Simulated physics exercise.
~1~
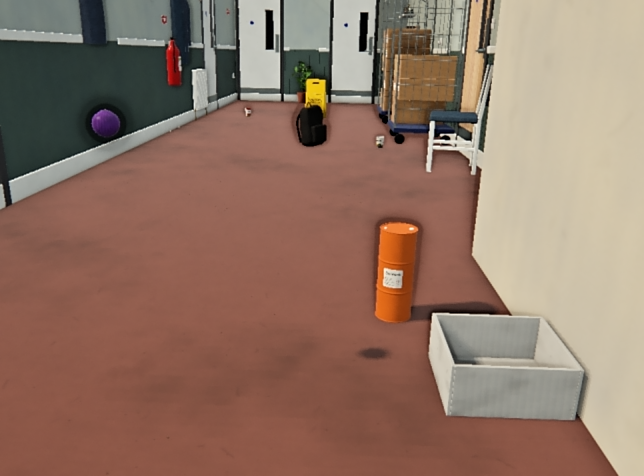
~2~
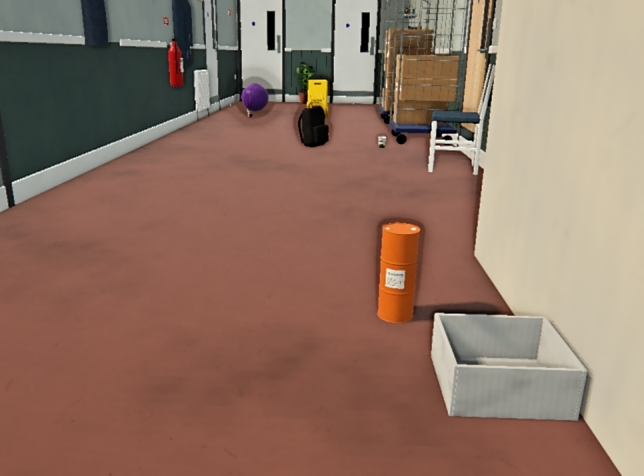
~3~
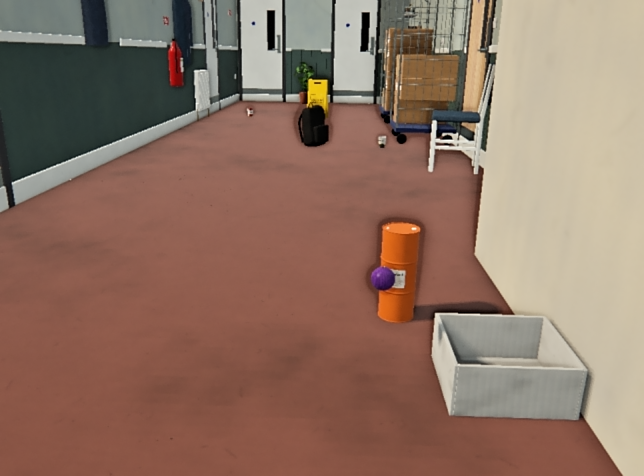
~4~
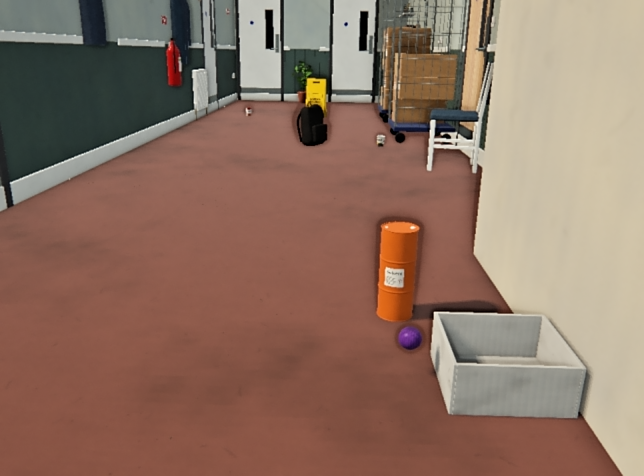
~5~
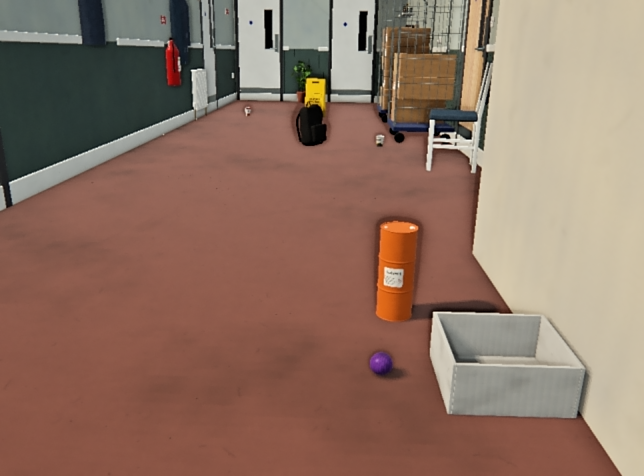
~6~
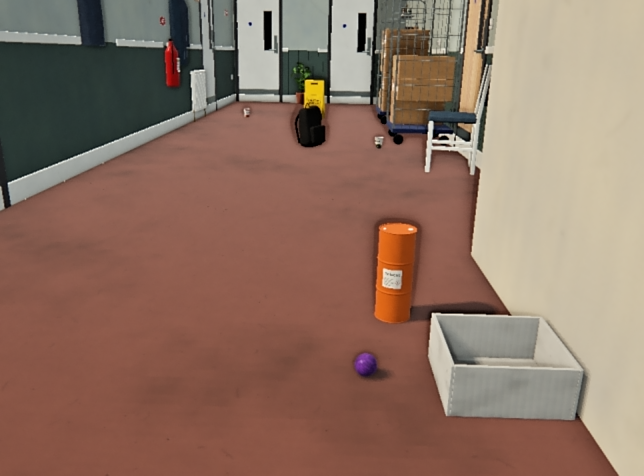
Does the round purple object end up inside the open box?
No, it ends up on the floor to the left of the box, outside it.
The clip opens on a long room with a reddish floor, an orange canister standing near an open pale box, and a round purple object in the air at the left. The purple object travels right, passing in front of the far doors. It then drops toward the viewer and crosses in front of the canister, which stays upright. Next it is low beside the box, just below the canister. From there it turns back to the left and comes a little nearer. It drifts slightly farther left and ends on the open floor, outside the box.
